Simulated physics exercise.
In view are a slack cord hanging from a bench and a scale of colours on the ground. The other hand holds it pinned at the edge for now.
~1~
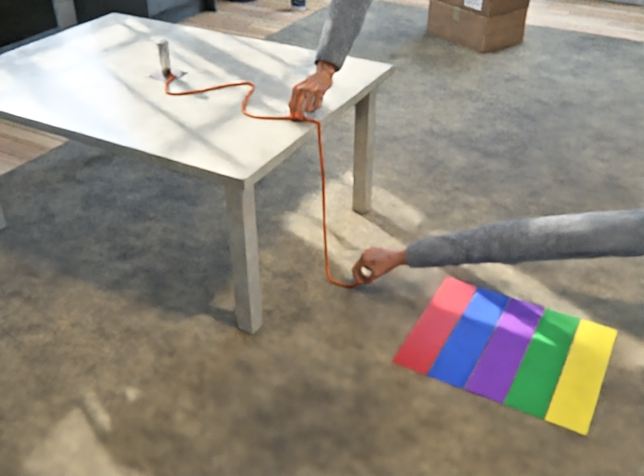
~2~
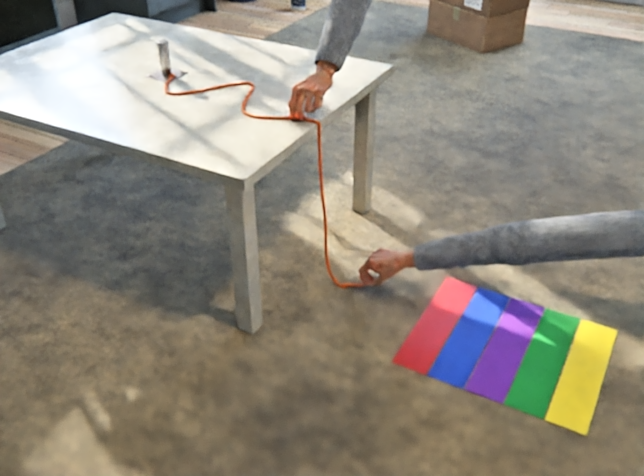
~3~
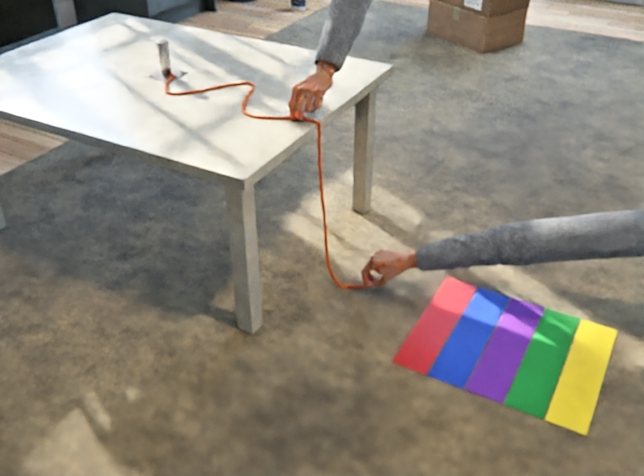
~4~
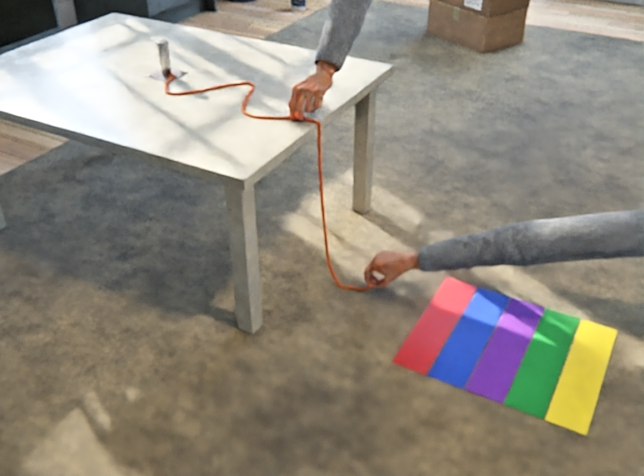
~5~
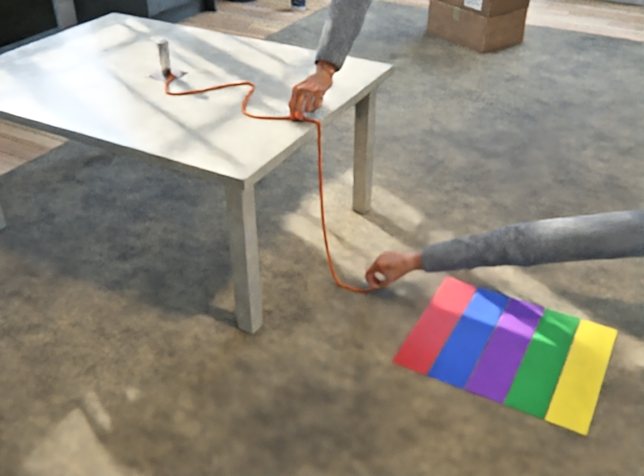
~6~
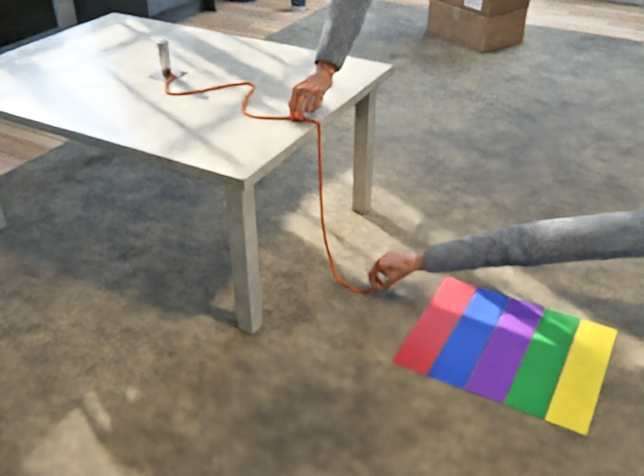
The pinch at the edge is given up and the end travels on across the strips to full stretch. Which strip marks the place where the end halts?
The yellow strip does.
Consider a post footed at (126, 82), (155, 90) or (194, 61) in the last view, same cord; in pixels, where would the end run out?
First (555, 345), then (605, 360), then (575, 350).
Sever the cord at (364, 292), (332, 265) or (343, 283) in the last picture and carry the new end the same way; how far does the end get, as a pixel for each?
Try by try, around (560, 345), (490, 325) and (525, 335).
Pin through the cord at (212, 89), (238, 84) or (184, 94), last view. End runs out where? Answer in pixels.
Expect roughly (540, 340) for the first, (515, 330) for the second and (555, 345) for the third.
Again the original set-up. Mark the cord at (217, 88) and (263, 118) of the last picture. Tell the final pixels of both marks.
At (246, 96), then (354, 149).
A little later, end near (507, 329); over purple.
Next, end near (556, 345); over green.
When it is tight, end near (587, 355); over yellow. The yellow one.
